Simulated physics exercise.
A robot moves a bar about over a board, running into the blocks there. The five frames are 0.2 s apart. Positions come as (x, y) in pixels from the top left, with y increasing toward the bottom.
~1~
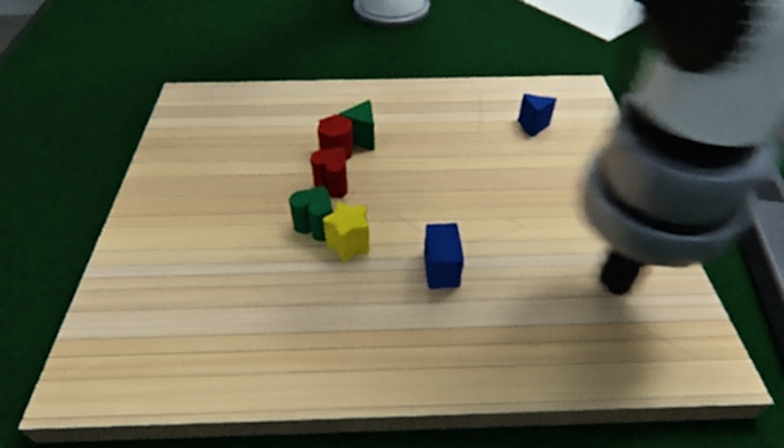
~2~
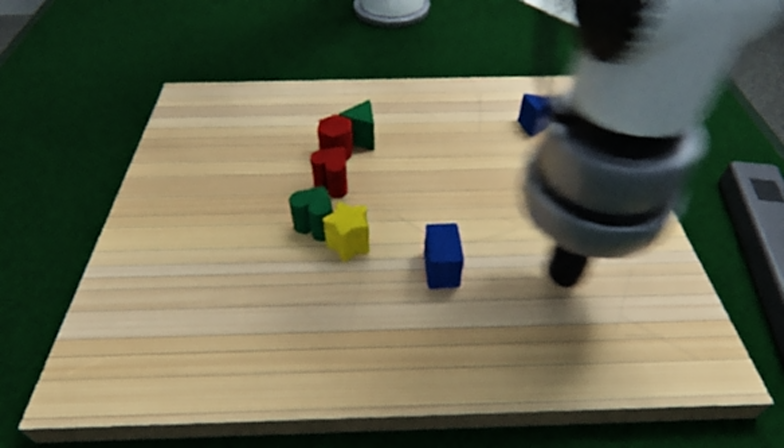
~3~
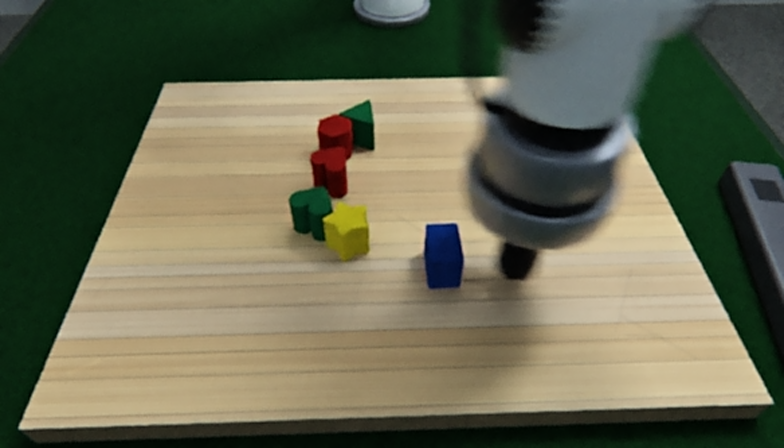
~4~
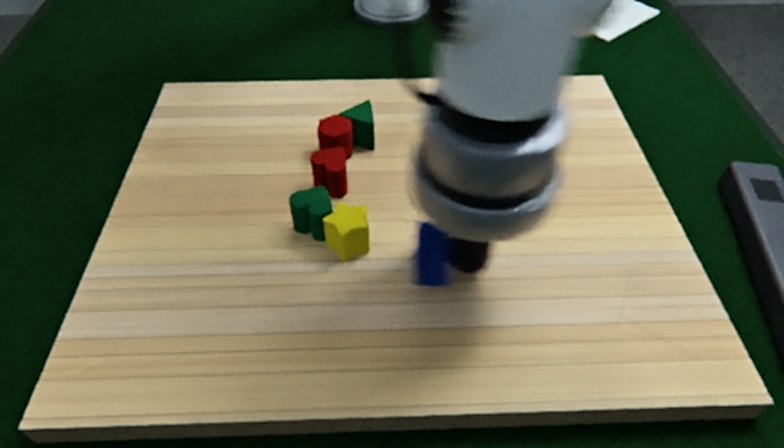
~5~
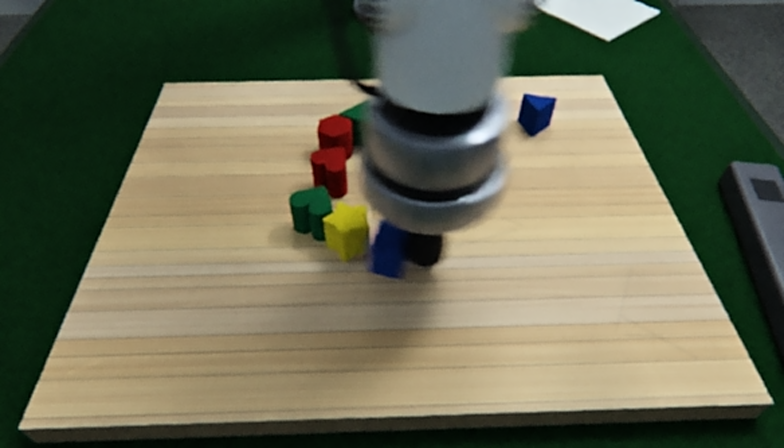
A robot arm swept leftward across a wooden board, its short dark tip meeting a blue block and pushing it left toward a yellow star, while the red and green blocks stayed still.
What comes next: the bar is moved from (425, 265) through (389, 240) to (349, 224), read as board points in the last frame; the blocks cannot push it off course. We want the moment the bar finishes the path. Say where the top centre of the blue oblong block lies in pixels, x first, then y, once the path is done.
The middle of its upper face will lie at (315, 212).
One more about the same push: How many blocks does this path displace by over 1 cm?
Shifted over 1 cm: Three or more.
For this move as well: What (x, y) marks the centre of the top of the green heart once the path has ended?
It should be at about (278, 194).
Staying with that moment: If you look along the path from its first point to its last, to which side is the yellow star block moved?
The answer is left: Facing from the path's start to its end, that's where the yellow star block shifts.
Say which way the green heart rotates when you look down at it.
It turns round clockwise.
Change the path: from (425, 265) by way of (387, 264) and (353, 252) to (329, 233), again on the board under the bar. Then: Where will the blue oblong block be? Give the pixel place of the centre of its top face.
The blue oblong block ends near (288, 208).
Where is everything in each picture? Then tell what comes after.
In the first picture, tip of the bar at (616, 279), middles of tops, green heart at (312, 199), red heart at (331, 158), yellow star block at (348, 217), blue oblong block at (445, 242).
In the second picture, bar at (565, 272), nothing pushed.
In the third picture, bar at (516, 265), nothing pushed.
In the fourth picture, bar at (470, 258), blue oblong block at (433, 240).
In the fifth picture, bar at (426, 252), green heart at (312, 199), red heart at (331, 158), yellow star block at (348, 217), blue oblong block at (390, 230).
On the path given first. Halfway along, bar at (388, 225); green heart at (288, 194), turned 45° clockwise; yellow star block at (313, 217); blue oblong block at (352, 217), turned 40° anticlockwise.
At the end, bar at (348, 210); green heart at (278, 194), turned 75° clockwise; red heart unmoved; yellow star block at (278, 223), turned 35° anticlockwise; blue oblong block at (316, 212), turned 65° anticlockwise.
